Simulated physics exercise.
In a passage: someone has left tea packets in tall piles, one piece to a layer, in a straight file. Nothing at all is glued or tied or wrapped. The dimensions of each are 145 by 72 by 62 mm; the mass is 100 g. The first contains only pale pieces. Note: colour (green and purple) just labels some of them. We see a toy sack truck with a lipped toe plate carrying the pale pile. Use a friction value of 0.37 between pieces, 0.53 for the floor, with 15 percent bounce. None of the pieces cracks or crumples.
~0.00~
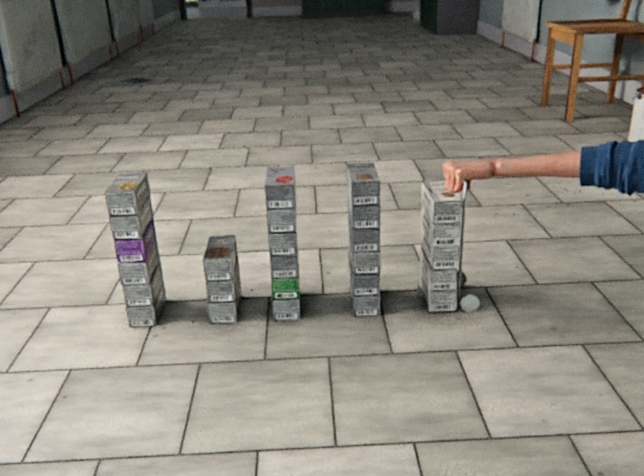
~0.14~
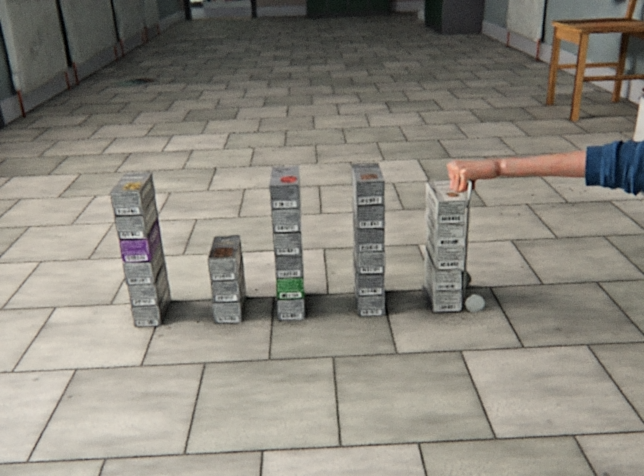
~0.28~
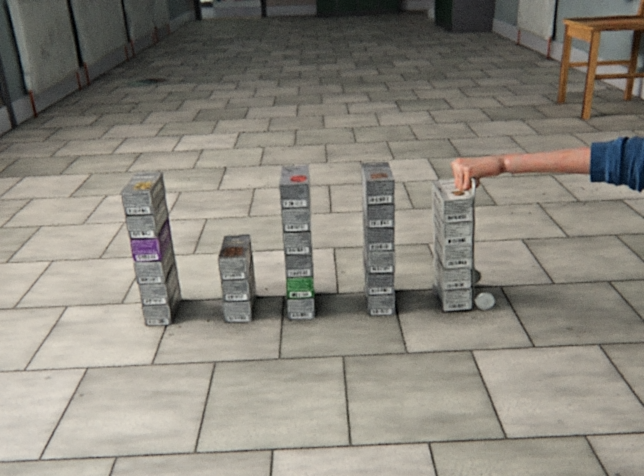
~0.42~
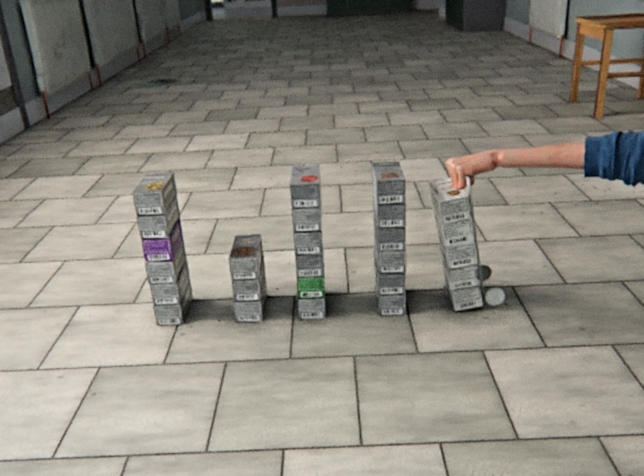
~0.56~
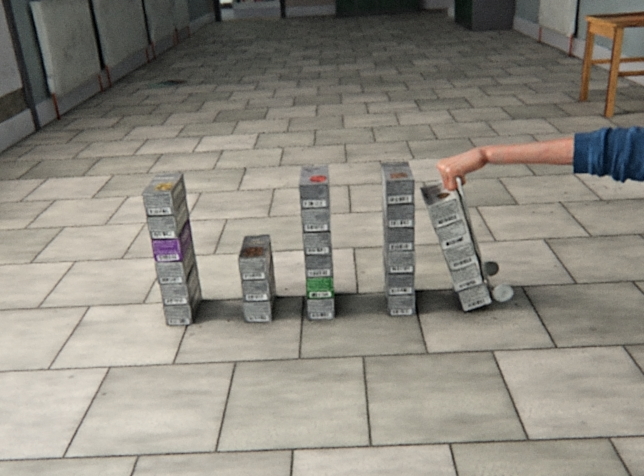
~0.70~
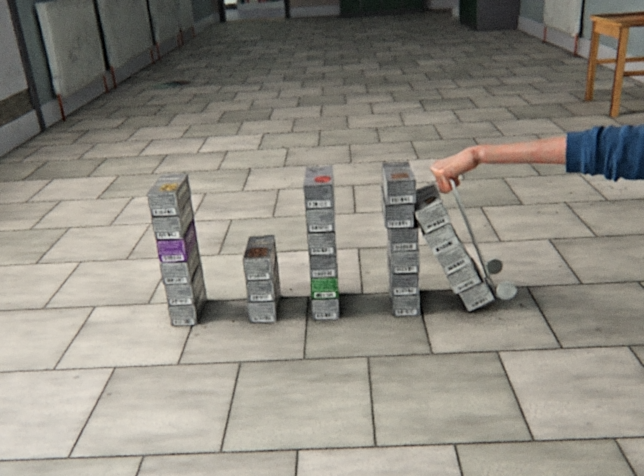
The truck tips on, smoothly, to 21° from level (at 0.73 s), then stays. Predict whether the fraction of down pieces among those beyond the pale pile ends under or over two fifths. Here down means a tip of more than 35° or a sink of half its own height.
Over.
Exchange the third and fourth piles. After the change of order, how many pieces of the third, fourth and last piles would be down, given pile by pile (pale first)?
Count of fallen pieces - third: 3; fourth: 6; last: 6.
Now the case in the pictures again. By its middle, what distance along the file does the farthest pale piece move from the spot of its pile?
32 cm.
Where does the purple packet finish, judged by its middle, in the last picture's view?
About (55, 308).
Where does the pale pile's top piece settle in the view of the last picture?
Close to (357, 260).
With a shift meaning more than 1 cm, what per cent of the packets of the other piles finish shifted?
Fraction: 100 %.
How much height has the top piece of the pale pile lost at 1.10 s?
Roughly 4 cm.
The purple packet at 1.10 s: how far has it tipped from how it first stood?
Its tilt comes to about 0° at that moment.
Around 1.10 s, 5 of the pale pile down; none of the 21 other packets down, 6 disturbed.
Around 1.36 s, 5 of the pale pile down; 6 of the 21 other packets down; green packet tipped 16°.
Around 1.66 s, 5 of the pale pile down; 15 of the 21 other packets down; green packet tipped 38°, 32 mm lower; purple packet tipped 6°.
Around 1.96 s, 5 of the pale pile down; 20 of the 21 other packets down; purple packet on its side; green packet tipped 41°, 33 mm lower.
Finally (2.7 s), 5 of the pale pile down; 20 of the 21 other packets down; purple packet upside down; green packet tipped 41°, 34 mm lower. That is 95 per cent. Seen by the last camera, middles, purple packet near (55, 308), green packet near (284, 288).
